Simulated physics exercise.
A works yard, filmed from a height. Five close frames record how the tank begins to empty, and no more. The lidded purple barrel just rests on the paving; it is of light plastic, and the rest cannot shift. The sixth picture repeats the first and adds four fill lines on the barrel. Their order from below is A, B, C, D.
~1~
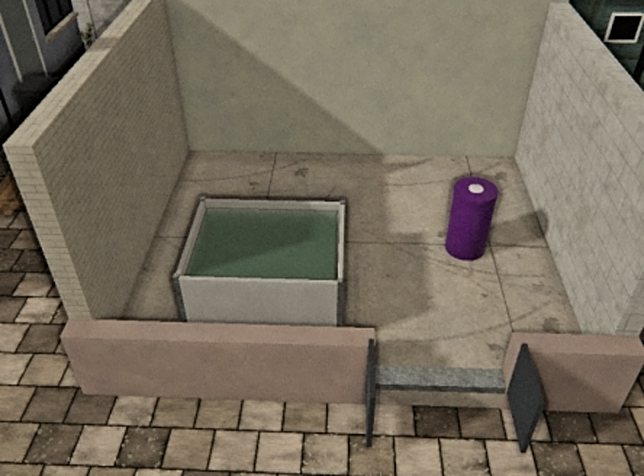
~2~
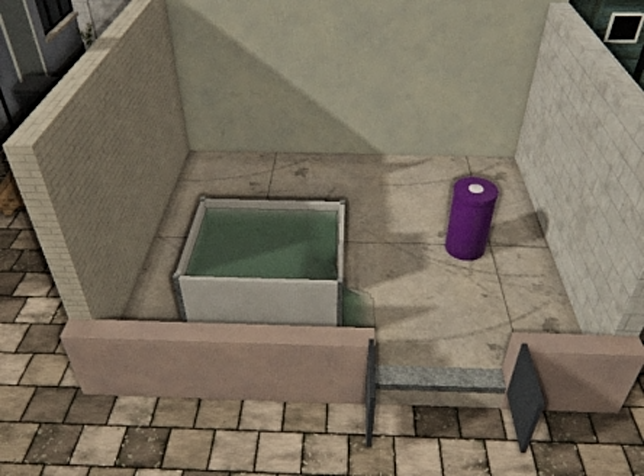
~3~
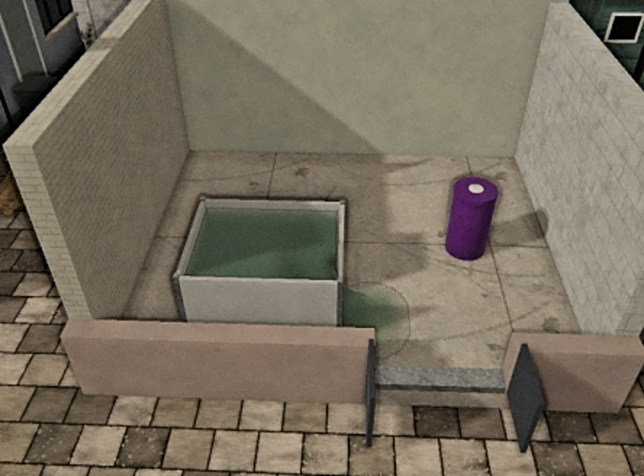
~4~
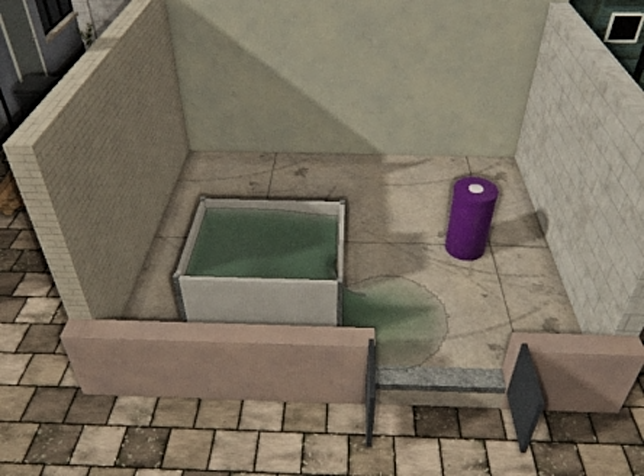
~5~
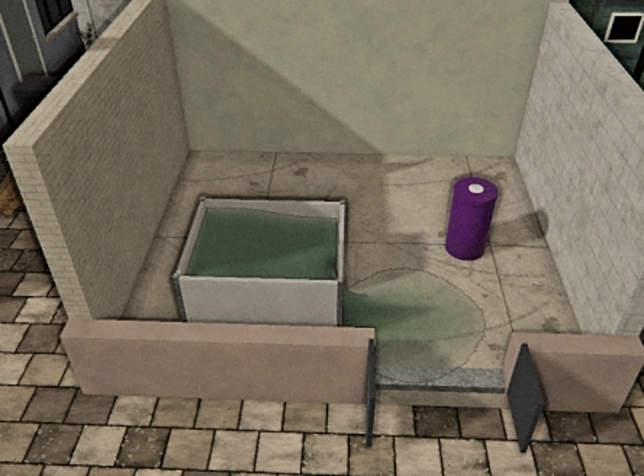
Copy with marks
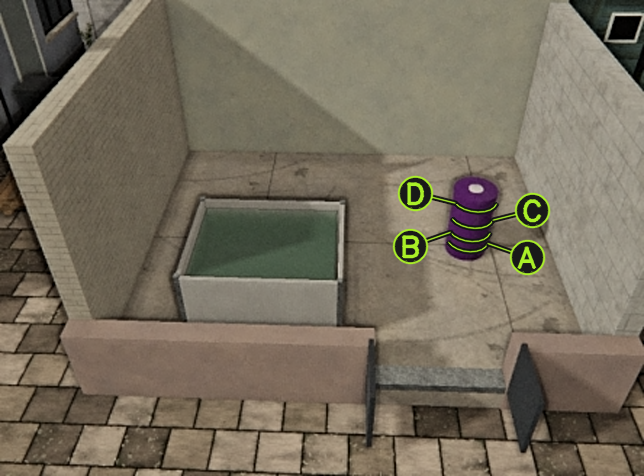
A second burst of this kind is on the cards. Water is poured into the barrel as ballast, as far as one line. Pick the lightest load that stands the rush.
Take A.
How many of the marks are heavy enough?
All of the four.
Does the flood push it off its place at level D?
No, not at all.
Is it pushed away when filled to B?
No, not at all.
On the marked copy, A at (470, 251); B at (472, 241); C at (474, 228); D at (478, 212); from the bottom up A, B, C, D.
For level A, it does not move.
For level B, it does not move.
For level C, it does not move.
For level D, it does not move.
